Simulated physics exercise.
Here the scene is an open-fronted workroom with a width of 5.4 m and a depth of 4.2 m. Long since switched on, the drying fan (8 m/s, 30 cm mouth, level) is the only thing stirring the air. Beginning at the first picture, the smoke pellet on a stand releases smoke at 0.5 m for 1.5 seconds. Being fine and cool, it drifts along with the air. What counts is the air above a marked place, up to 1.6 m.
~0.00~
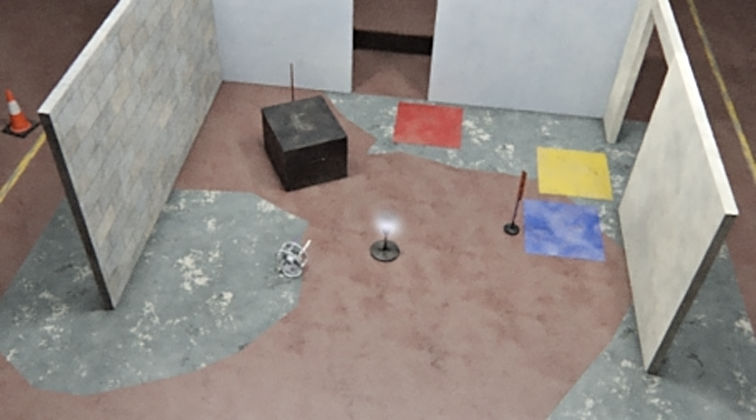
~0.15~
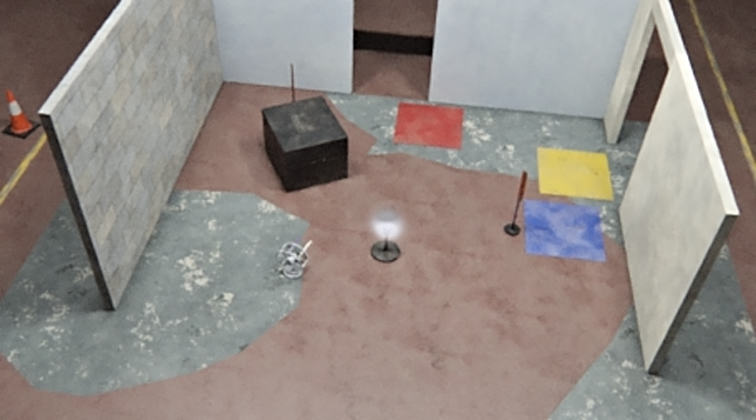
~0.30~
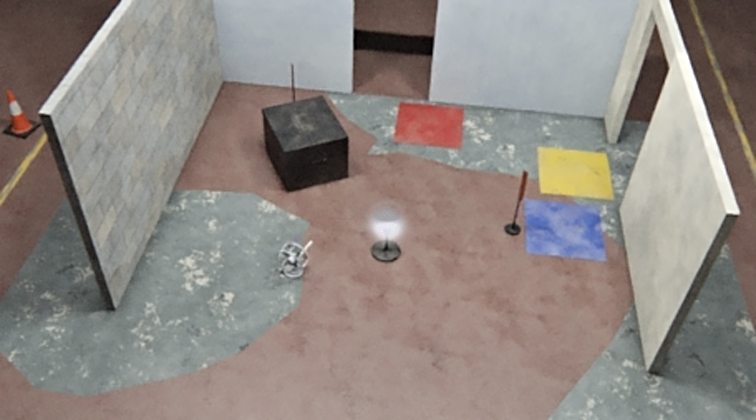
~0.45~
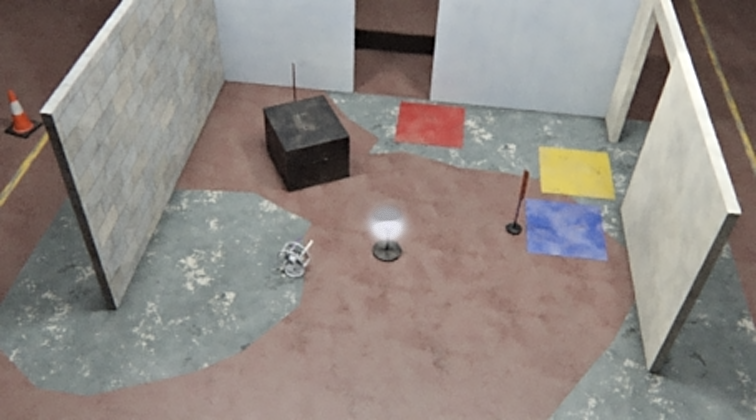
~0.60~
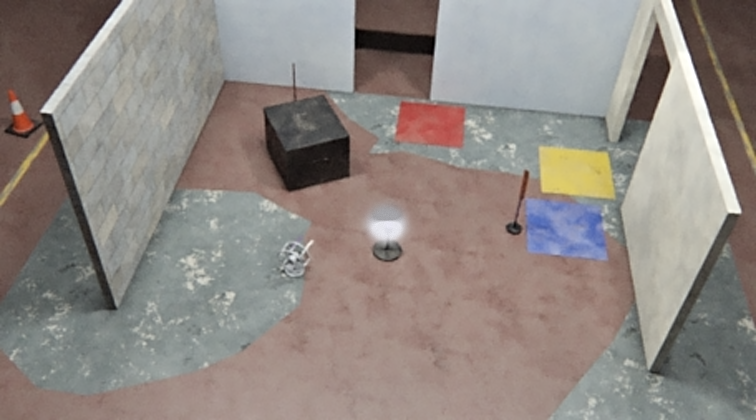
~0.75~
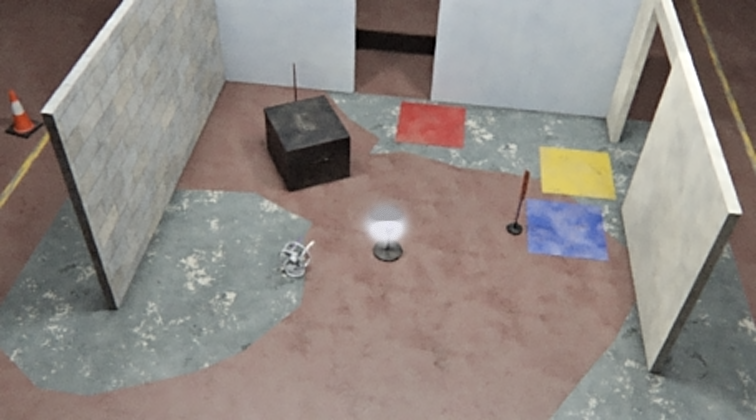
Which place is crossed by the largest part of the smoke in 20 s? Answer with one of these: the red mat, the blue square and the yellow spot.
It is the red one.
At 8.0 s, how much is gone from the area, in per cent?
Estimated value: Around 30 per cent.
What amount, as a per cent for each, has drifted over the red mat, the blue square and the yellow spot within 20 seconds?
90 % red, 10 % blue, 40 % yellow.
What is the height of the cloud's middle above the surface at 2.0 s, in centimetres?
Roughly 30 cm up.
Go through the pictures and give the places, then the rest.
The smoke is thickest near (387, 223), the smoke pellet on a stand stands at (386, 229) and the drying fan is at (292, 258), in the first frame.
The smoke is thickest near (387, 224), the blue square is centred on (563, 230), the red mat is centred on (429, 125) and the yellow spot is centred on (574, 173), in the second frame.
The smoke is thickest near (387, 224) and a ribbon ends at (520, 199), in the third frame.
The smoke is thickest near (387, 223) and the top of a packing case is at (306, 122), in the fourth frame.
The smoke is thickest near (386, 223), in the fifth frame.
The smoke is thickest near (386, 223) and a ribbon ends at (522, 199), in the sixth frame.
By 2.0 s, 0 % is gone from the area; 0 % has passed over the blue square, 0 % over the red mat and 0 % over the yellow spot, and the middle of the rest is near (376, 224).
By 4.0 s, 3 % is gone from the area; 0 % has passed over the blue square, 33 % over the red mat and 0 % over the yellow spot, and the middle of the rest is near (406, 168).
By 8.0 s, 30 % is gone from the area; 4 % has passed over the blue square, 89 % over the red mat and 30 % over the yellow spot, and the middle of the rest is near (621, 114).
By 20.0 s, 85 % is gone from the area; 12 % has passed over the blue square, 89 % over the red mat and 43 % over the yellow spot, and the middle of the rest is near (661, 266).
